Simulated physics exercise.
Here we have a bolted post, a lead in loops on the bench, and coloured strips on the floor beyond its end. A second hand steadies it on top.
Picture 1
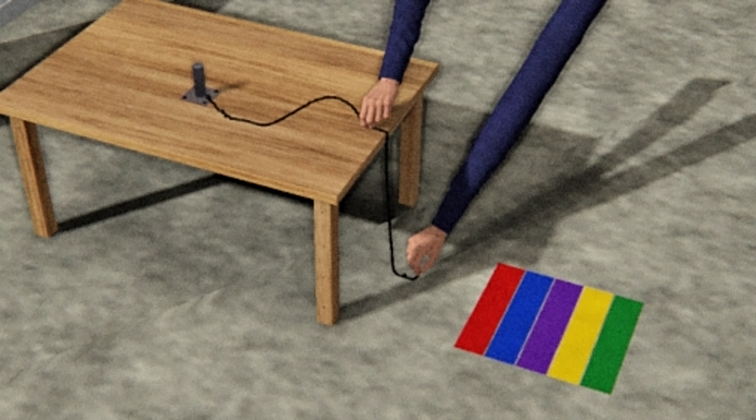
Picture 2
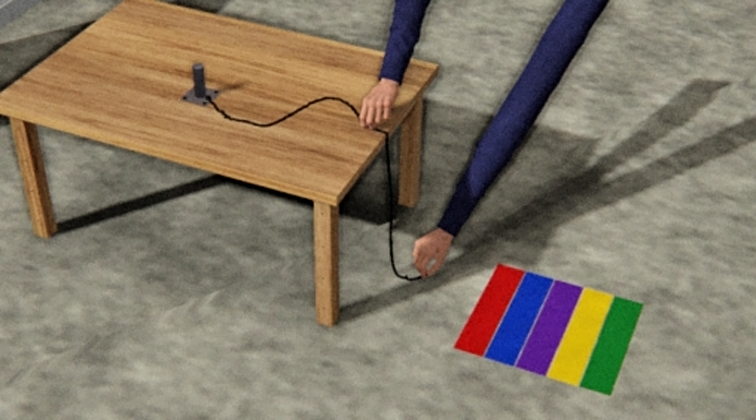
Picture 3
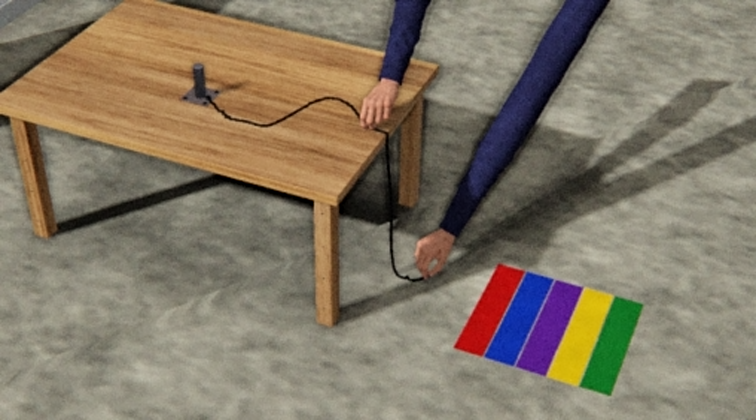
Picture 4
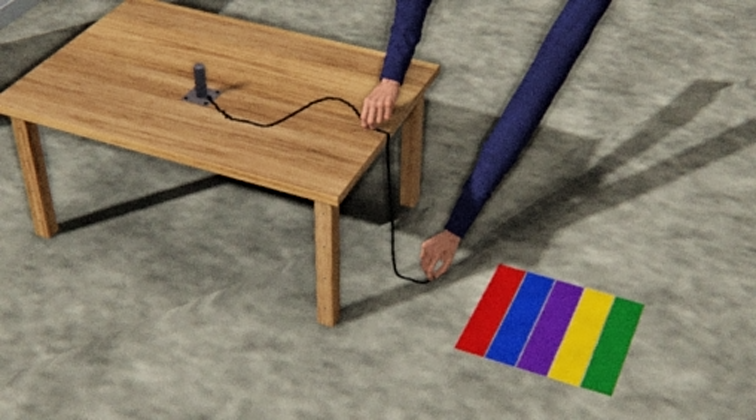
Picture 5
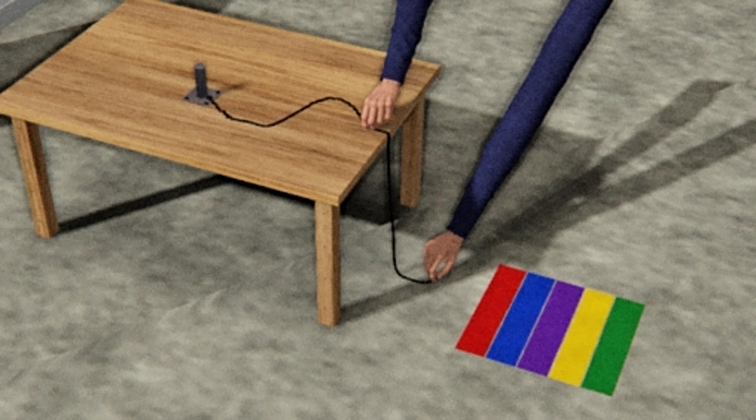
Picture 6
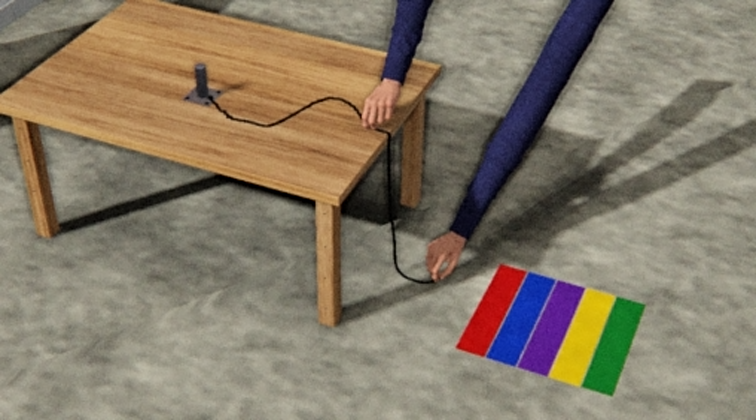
Two blue-sleeved arms reach in from the top over a wooden table on a mottled grey floor, seen from above at an angle, one hand resting at the table's right edge. A black lead runs in loops from a small dark post across the tabletop and down to the lower hand, left of red, blue, purple, yellow and green strips. The lower hand shifts the lead's end slightly right while the view stays nearly still.
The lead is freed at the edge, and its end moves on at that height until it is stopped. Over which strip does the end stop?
The end stops over the green strip.
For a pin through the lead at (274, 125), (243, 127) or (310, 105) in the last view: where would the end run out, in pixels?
Try by try, around (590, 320), (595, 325) and (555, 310).
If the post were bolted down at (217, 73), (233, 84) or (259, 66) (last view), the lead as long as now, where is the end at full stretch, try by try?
About (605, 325), (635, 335) and (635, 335).
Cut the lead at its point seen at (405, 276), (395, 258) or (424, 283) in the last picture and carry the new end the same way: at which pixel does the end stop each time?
Try by try, around (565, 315), (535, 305) and (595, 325).
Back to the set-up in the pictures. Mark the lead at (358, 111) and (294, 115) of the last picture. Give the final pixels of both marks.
Near (408, 152) and (327, 121).
Early on, end near (550, 310); over purple.
Midway, end near (593, 322); over yellow.
At the end of the slack, end near (619, 330); over green. It gets as far as the green strip.
